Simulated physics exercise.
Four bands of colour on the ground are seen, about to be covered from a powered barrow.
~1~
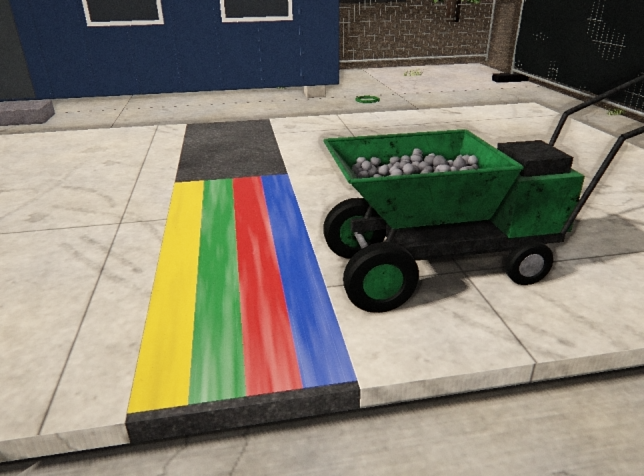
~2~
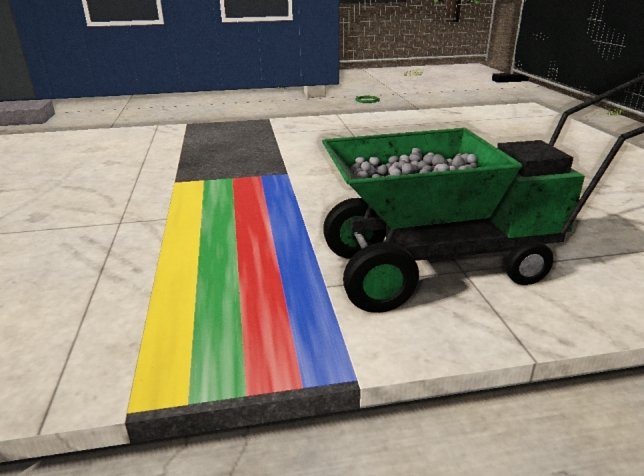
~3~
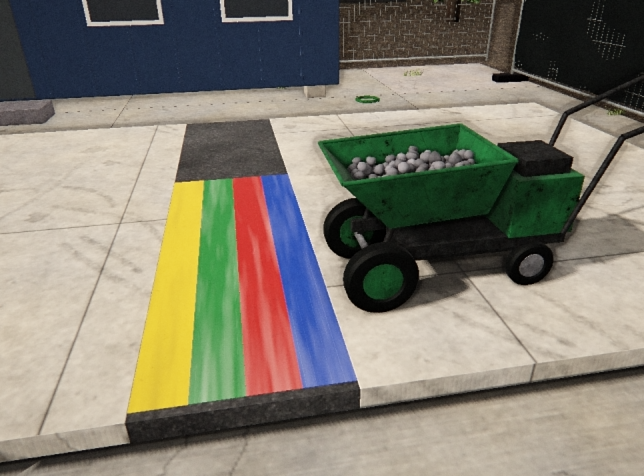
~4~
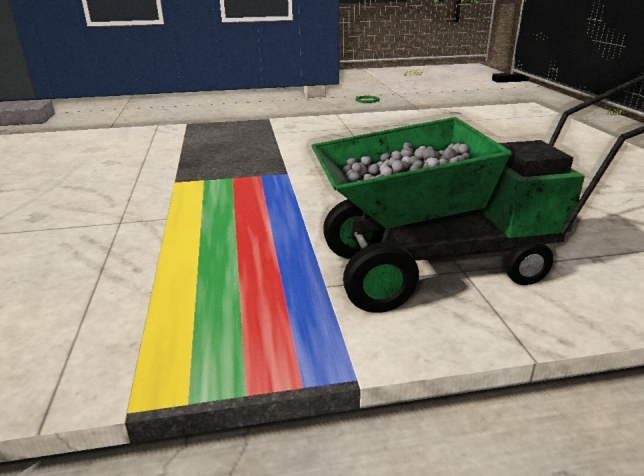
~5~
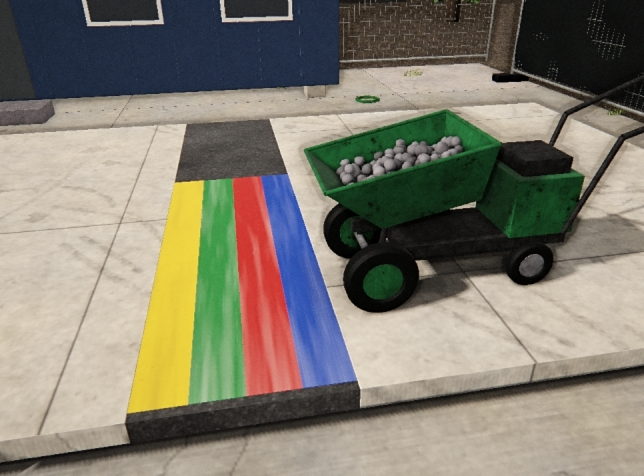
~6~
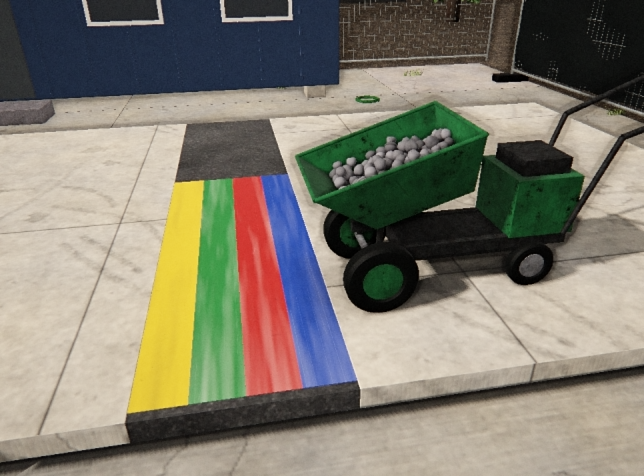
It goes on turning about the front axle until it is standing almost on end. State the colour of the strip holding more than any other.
It is green.
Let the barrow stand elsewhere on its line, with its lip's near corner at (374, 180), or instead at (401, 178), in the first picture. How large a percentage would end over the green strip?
The share would be near 30 percent, and then near 20 percent.
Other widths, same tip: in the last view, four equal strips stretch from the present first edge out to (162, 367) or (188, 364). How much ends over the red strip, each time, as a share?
20 and 10 percent, roughly.
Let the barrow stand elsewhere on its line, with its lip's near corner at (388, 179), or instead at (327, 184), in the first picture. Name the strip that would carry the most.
Case 1 - the strip in red; case 2 - the green strip.
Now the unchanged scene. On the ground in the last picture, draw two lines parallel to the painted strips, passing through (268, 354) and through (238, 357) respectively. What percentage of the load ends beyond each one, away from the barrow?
Roughly 80 and 60 %.
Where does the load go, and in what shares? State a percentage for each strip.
Percentages: Blue 0, red 25, green 40, yellow 20.
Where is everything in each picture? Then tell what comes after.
In the first frame, lip of the skip at (351, 182), level; top of the load at (428, 172), round cobbles; blue strip at (319, 342); red strip at (269, 349); green strip at (217, 356); yellow strip at (164, 363).
In the second frame, lip of the skip at (349, 182), level; top of the load at (440, 170).
In the third frame, lip of the skip at (344, 185), tipped barely; top of the load at (436, 167).
In the fourth frame, lip of the skip at (336, 188), tipped a little; top of the load at (443, 166).
In the fifth frame, lip of the skip at (326, 194), tipped a little; top of the load at (436, 161).
In the sixth frame, lip of the skip at (315, 201), tipped clearly; top of the load at (427, 155); blue strip at (319, 342); red strip at (269, 349); green strip at (217, 356); yellow strip at (164, 363).
Soon, skip tipped steeply; all in the skip.
A while on, skip tipped right over; most in the skip; a small part over the red strip; a small part over the green strip; a stray few falling.
Towards the end, skip tipped right over; a small part in the skip; about a quarter over the red strip; about a third over the green strip; about a quarter over the yellow strip; a stray few off the paint.
Finally, skip tipped right over; a small part in the skip; a stray few over the blue strip; about a quarter over the red strip; about a third over the green strip; about a quarter over the yellow strip; a small part off the paint.
